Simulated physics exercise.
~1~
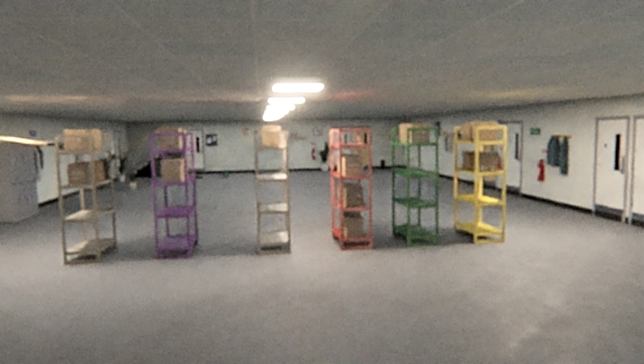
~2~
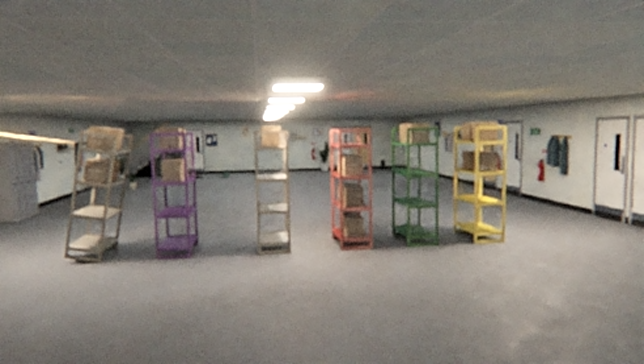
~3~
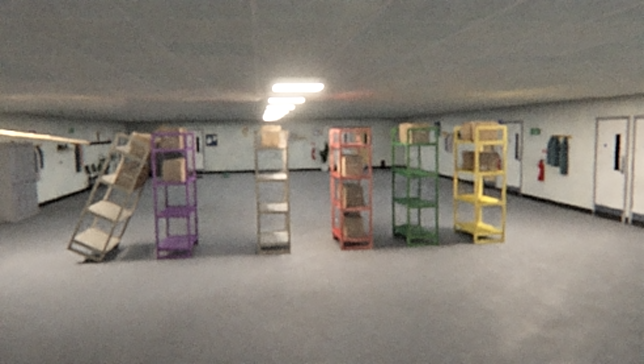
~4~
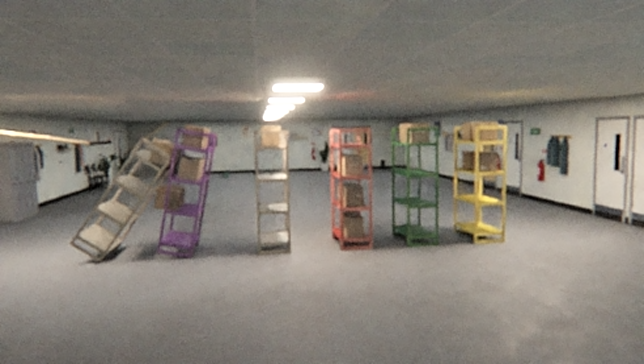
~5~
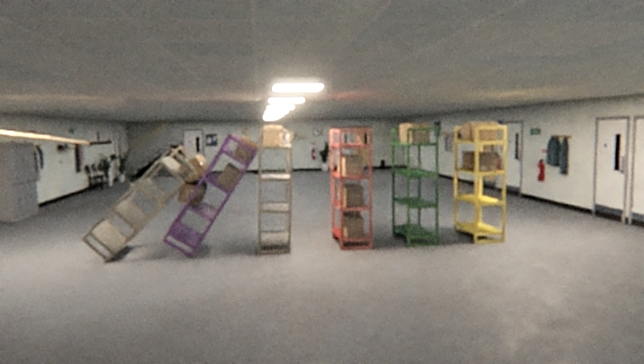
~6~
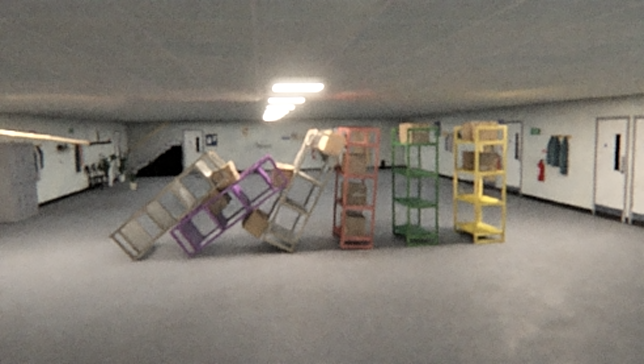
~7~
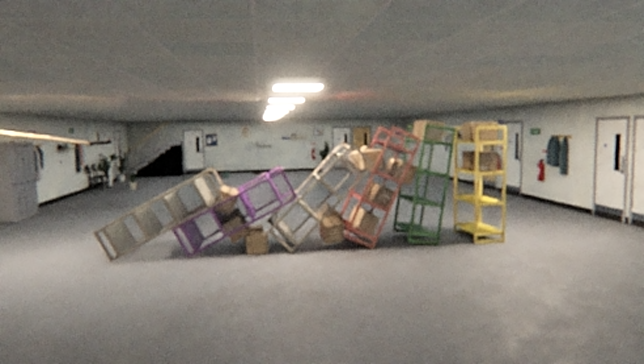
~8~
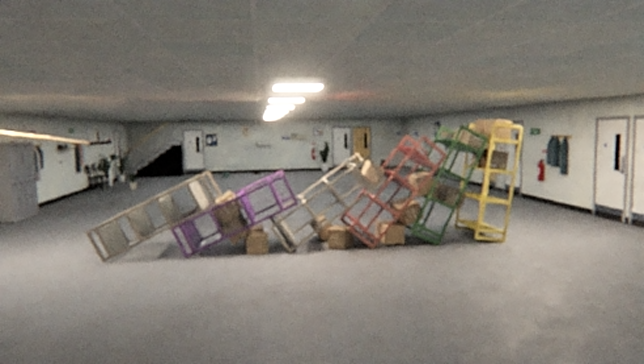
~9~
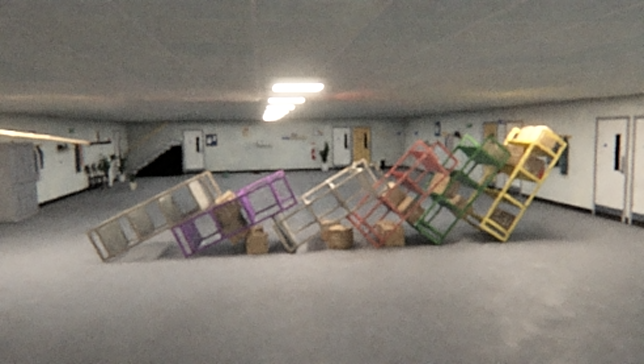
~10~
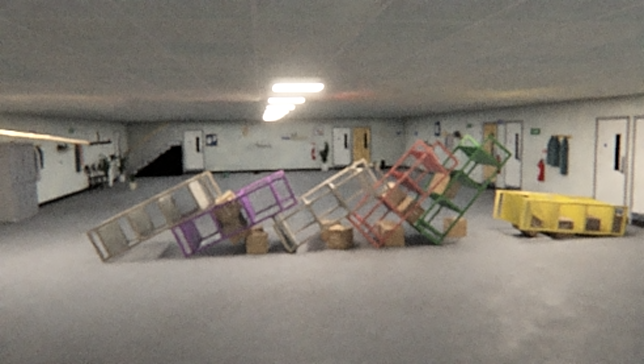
A grey shelving rack tips right and topples the line, leaving the yellow rack lying flat.
